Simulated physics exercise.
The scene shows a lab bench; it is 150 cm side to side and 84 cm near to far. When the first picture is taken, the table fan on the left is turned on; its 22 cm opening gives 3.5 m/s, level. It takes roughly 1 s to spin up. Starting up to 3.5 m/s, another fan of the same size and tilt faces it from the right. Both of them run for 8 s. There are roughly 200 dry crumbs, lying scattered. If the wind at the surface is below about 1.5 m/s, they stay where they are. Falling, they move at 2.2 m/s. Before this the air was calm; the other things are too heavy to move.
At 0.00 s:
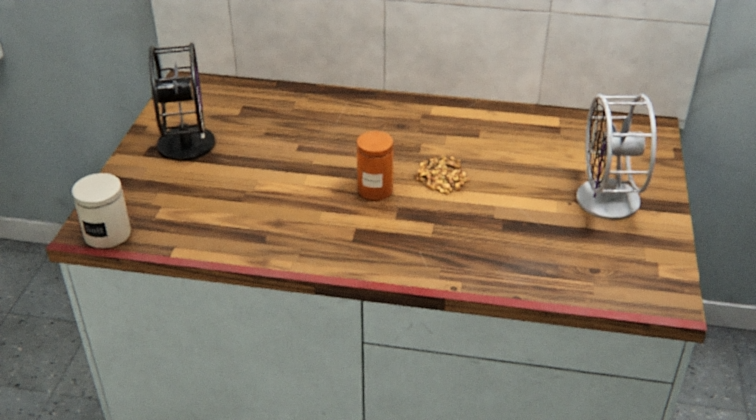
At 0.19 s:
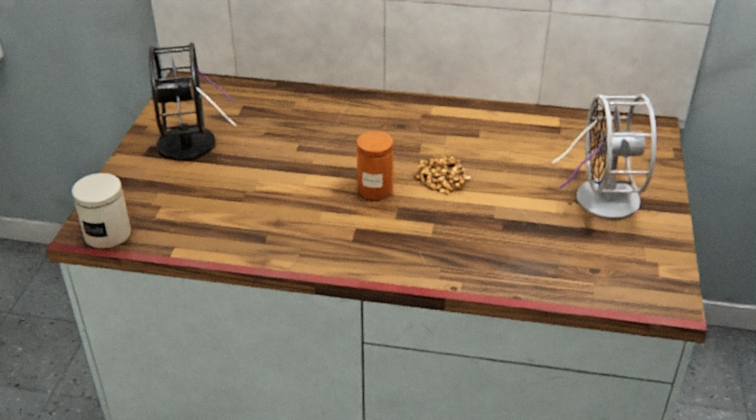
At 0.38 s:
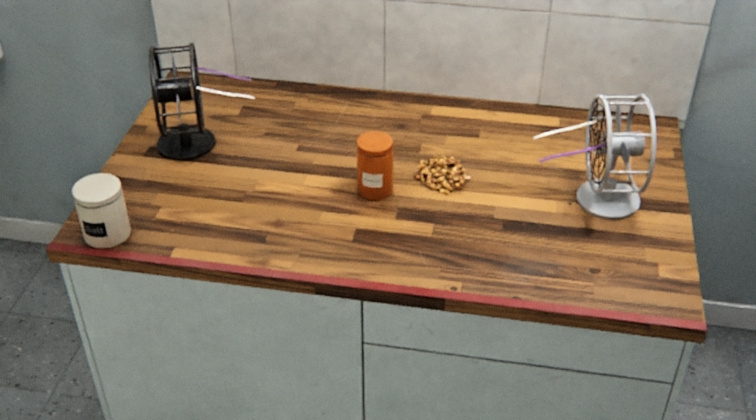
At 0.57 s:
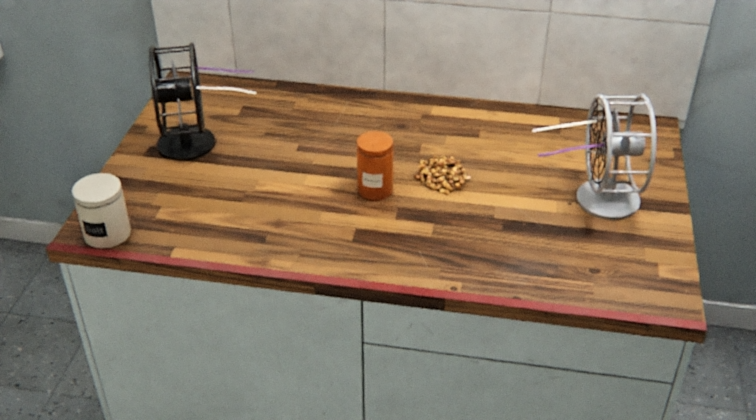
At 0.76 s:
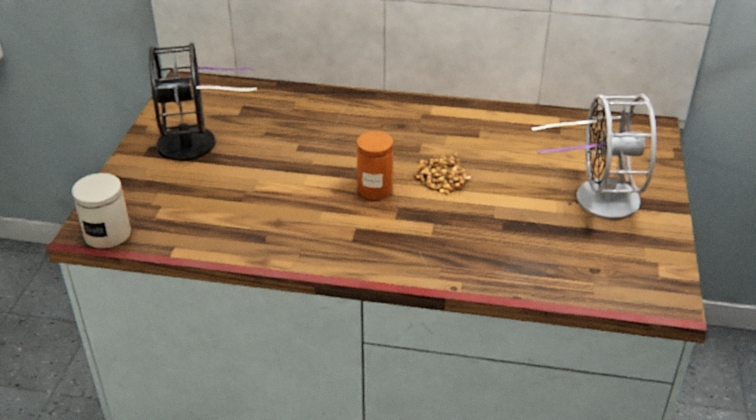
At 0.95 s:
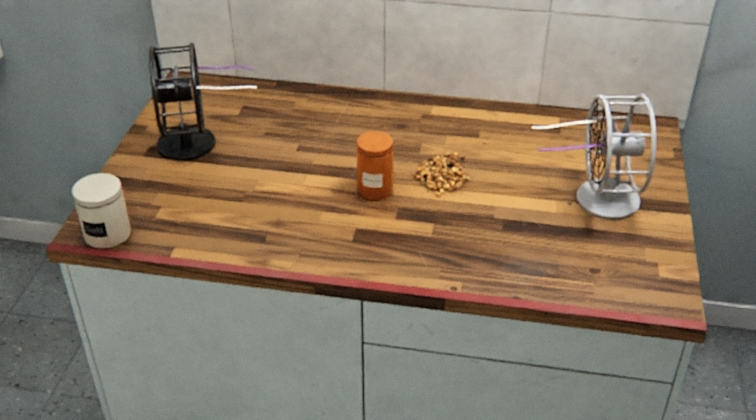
In this clip, two fans face each other across a wooden bench with a red edge and two lidded jars; ribbons on both fans lift and stream inward, while the scattered crumbs stay almost still, only a few shifting late.
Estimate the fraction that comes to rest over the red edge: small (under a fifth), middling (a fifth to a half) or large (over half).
The fraction over the red edge is small, under a fifth.
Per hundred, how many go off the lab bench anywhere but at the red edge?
It comes out at some 100 %.
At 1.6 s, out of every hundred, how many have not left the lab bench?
Estimate: Around 100 percent.
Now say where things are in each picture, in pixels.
In the first frame, the middle of the dry crumbs is near (440, 174), none has stirred yet, the mouth of the table fan is at (178, 90) and that of the second one at (619, 144).
In the second frame, the middle of the dry crumbs is near (440, 171), none has stirred yet and the red edge is centred on (360, 288).
In the third frame, the middle of the dry crumbs is near (440, 171), none has stirred yet, the top of a jar is at (375, 141) and the top of a jar is at (96, 187).
In the fourth frame, the middle of the dry crumbs is near (440, 171) and none has stirred yet.
In the fifth frame, the middle of the dry crumbs is near (440, 171) and none has stirred yet.
In the sixth frame, the middle of the dry crumbs is near (440, 171), the farthest in sight from the table fan is at (484, 142) and about 5 % have left their places.
After 1.6 s the count stands so, 0 % are over the red edge; the middle of those left on the top is near (437, 153).
After 2.6 s the count stands so, 0 % are over the red edge; the middle of those left on the top is near (438, 126).
After 4.4 s the count stands so, 2 % are over the red edge.
After 8.0 s, at the end, 2 % are over the red edge.
